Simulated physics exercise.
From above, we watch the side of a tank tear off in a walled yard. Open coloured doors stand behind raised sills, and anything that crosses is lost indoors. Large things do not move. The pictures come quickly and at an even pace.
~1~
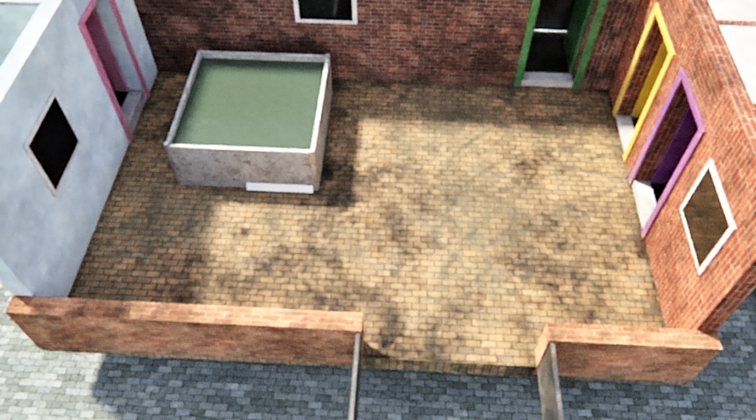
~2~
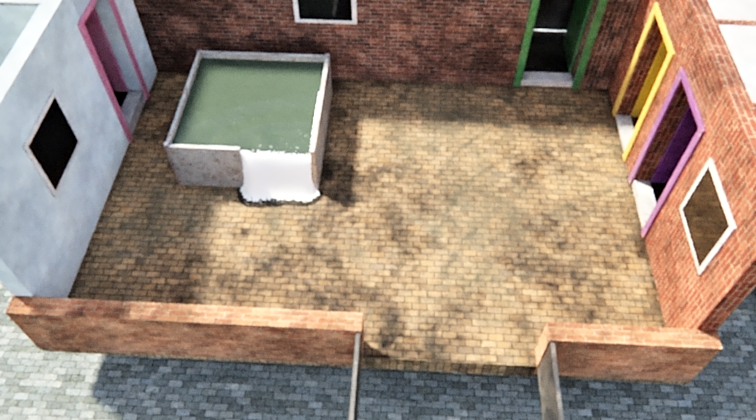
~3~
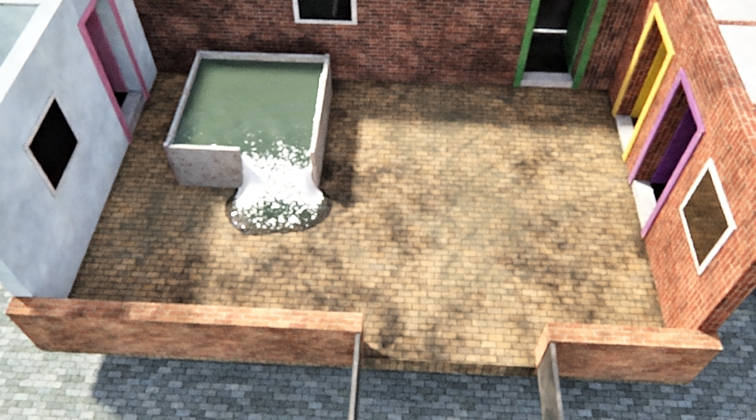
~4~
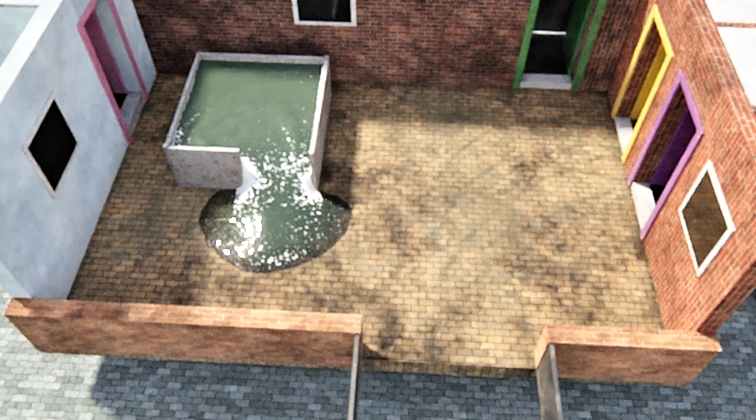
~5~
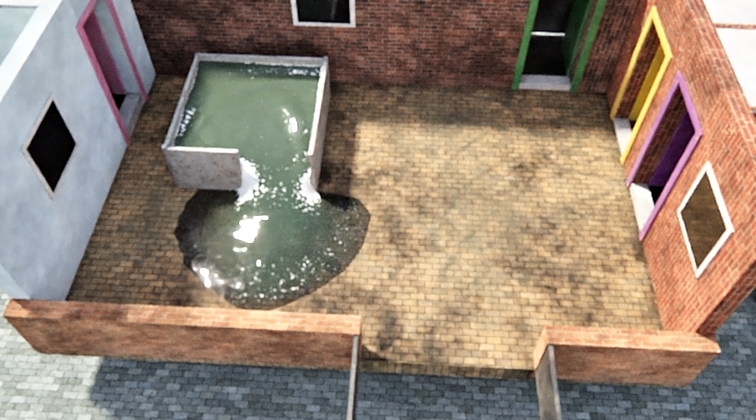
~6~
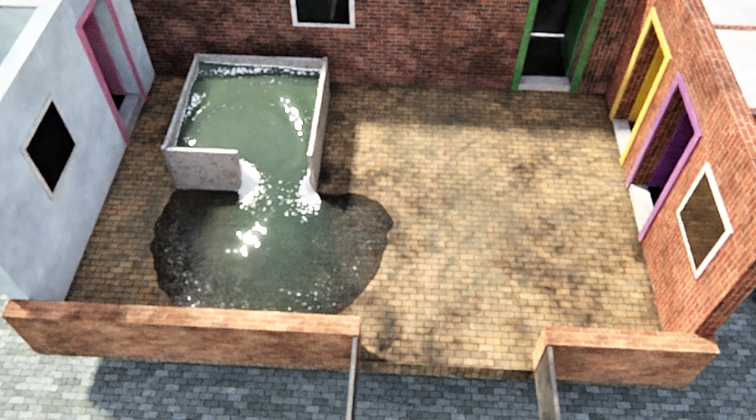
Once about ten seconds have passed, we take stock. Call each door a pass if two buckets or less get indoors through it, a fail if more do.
Green door: Pass, yellow door: Pass, pink door: Pass, purple door: Pass.
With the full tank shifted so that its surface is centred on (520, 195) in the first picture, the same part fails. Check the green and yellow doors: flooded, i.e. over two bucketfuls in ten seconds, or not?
My reading: Green door goes over; yellow door is over.
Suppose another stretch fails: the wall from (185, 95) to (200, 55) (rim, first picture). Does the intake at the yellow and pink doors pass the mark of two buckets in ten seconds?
Here the yellow door gets too much, and the pink door gets too much.
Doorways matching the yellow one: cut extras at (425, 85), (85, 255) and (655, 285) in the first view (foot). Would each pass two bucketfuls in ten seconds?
In the listed order: Stays within it, tops the limit, tops the limit.
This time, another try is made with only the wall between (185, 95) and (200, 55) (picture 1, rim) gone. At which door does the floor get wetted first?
It's the one in pink that comes first.
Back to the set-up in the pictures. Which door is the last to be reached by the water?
The green-painted one.
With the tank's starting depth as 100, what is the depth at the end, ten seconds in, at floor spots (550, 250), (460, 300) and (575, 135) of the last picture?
8, 4 and 10 per cent, roughly.
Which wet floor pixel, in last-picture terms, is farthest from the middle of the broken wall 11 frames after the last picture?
The farthest point of the front sits at (566, 354).
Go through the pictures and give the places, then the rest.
Still water in the open tank at (253, 102), in the first picture.
The front is at (243, 196), out from the gap at (279, 173), in the second picture.
The front is at (241, 225), out from the gap at (280, 176), in the third picture.
Water pours out at (279, 179) and has run to (244, 265), in the fourth picture.
Water pours out at (278, 179) and has run to (248, 304), in the fifth picture.
The front is at a hidden place, out from the gap at (278, 180), in the sixth picture.
A moment on, water covers 25 % of the floor; the green door not reached, the yellow door not reached, the pink door not reached, the purple door not reached.
Next, water covers 35 % of the floor; the green door not reached, the yellow door not reached, the pink door not reached, the purple door not reached.
Then, water covers 50 % of the floor; the green door not reached, the yellow door not reached, the pink door wet at the sill, nothing in, the purple door not reached.
Later, water covers 70 % of the floor; the green door wet at the sill, nothing in, the yellow door wet at the sill, nothing in, the pink door wet at the sill, nothing in, the purple door wet at the sill, nothing in.
In the end, water covers 90 % of the floor; the green door wet at the sill, nothing in, the yellow door under two buckets in, the pink door wet at the sill, nothing in, the purple door wet at the sill, nothing in.
